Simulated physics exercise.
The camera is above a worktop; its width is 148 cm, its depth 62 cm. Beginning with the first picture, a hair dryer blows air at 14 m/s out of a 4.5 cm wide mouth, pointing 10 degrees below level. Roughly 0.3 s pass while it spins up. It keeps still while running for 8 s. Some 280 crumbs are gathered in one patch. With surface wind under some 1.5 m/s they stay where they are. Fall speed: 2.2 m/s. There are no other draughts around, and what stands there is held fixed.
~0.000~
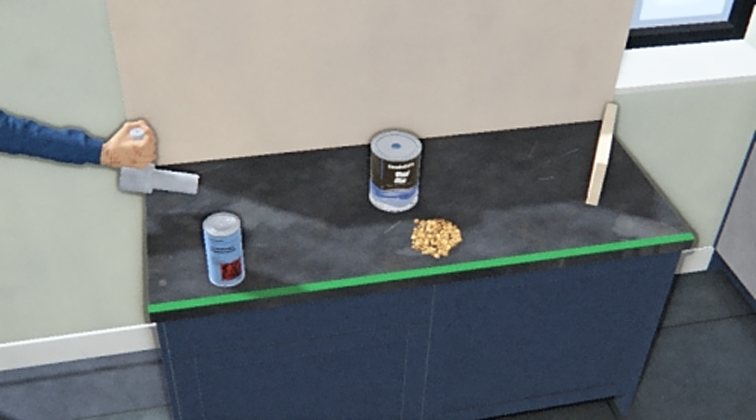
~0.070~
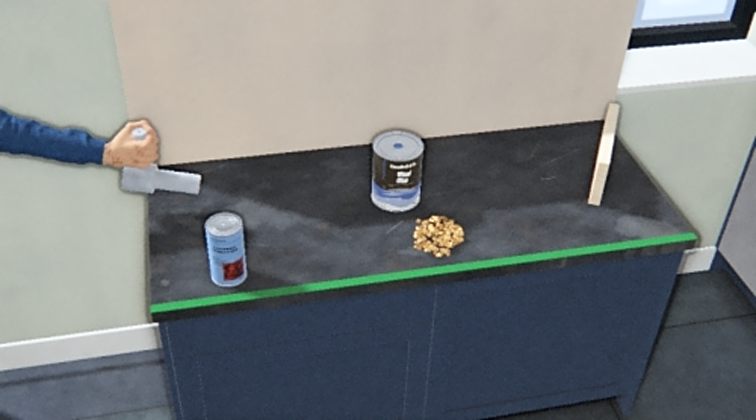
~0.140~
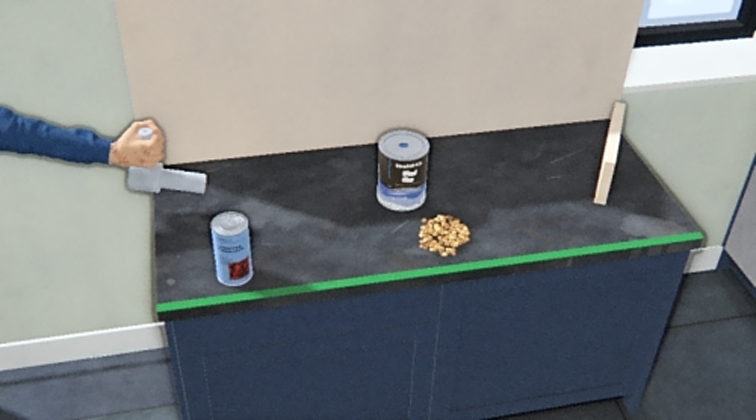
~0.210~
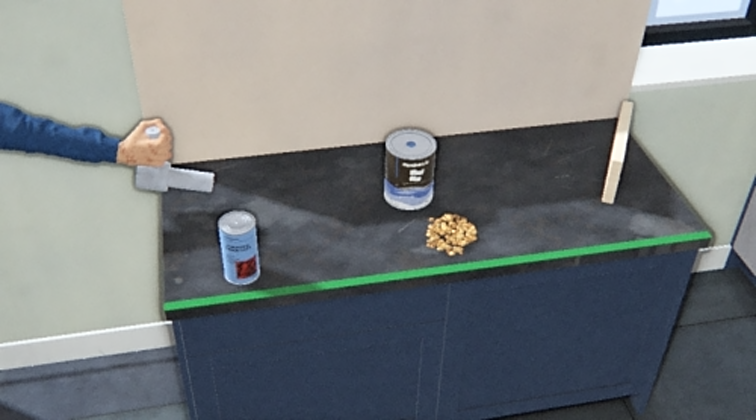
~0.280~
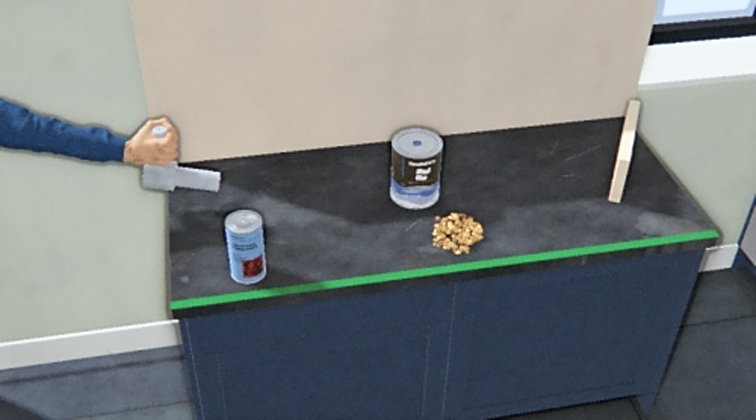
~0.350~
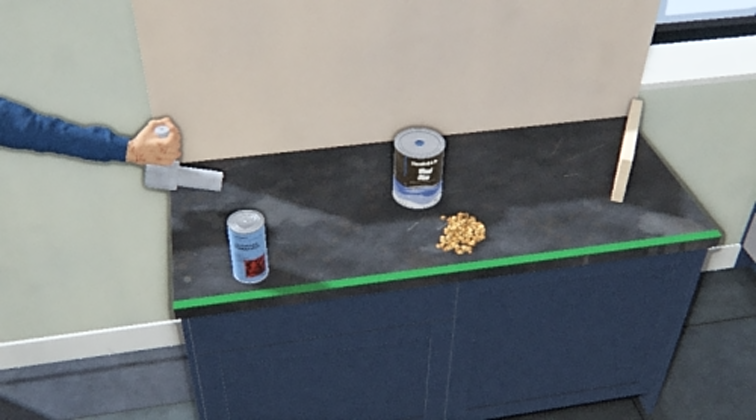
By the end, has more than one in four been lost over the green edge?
Yes, the quarter line is overstepped.
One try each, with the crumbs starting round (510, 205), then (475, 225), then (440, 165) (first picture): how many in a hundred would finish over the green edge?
In turn: 0 per cent, 50 per cent, 0 per cent.
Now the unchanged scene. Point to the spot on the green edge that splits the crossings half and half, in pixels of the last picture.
(552, 259).
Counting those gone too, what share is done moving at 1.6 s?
The share is near 100 per cent.
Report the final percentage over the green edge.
My estimate is around 100 %.
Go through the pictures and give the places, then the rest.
In the first picture, the middle of the crumbs is near (439, 237), none has stirred yet and the mouth of the hair dryer is at (197, 185).
In the second picture, the middle of the crumbs is near (441, 235), none has stirred yet and the green edge is centred on (441, 274).
In the third picture, the middle of the crumbs is near (447, 234), none has stirred yet, the top of a tin is at (404, 145) and the top of a tin is at (230, 224).
In the fourth picture, the middle of the crumbs is near (454, 233) and none has stirred yet.
In the fifth picture, the middle of the crumbs is near (460, 232) and none has stirred yet.
In the sixth picture, the middle of the crumbs is near (465, 236), the farthest in sight from the hair dryer is at (483, 237) and about 10 % have left their places.
After 1.6 s, 0 % are on the move or not yet settled, 96 % are over the green edge.
After 2.6 s, 0 % are on the move or not yet settled, 96 % are over the green edge.
After 4.4 s, 0 % are on the move or not yet settled, 96 % are over the green edge.
After 8.0 s, at the end, 96 % are over the green edge.
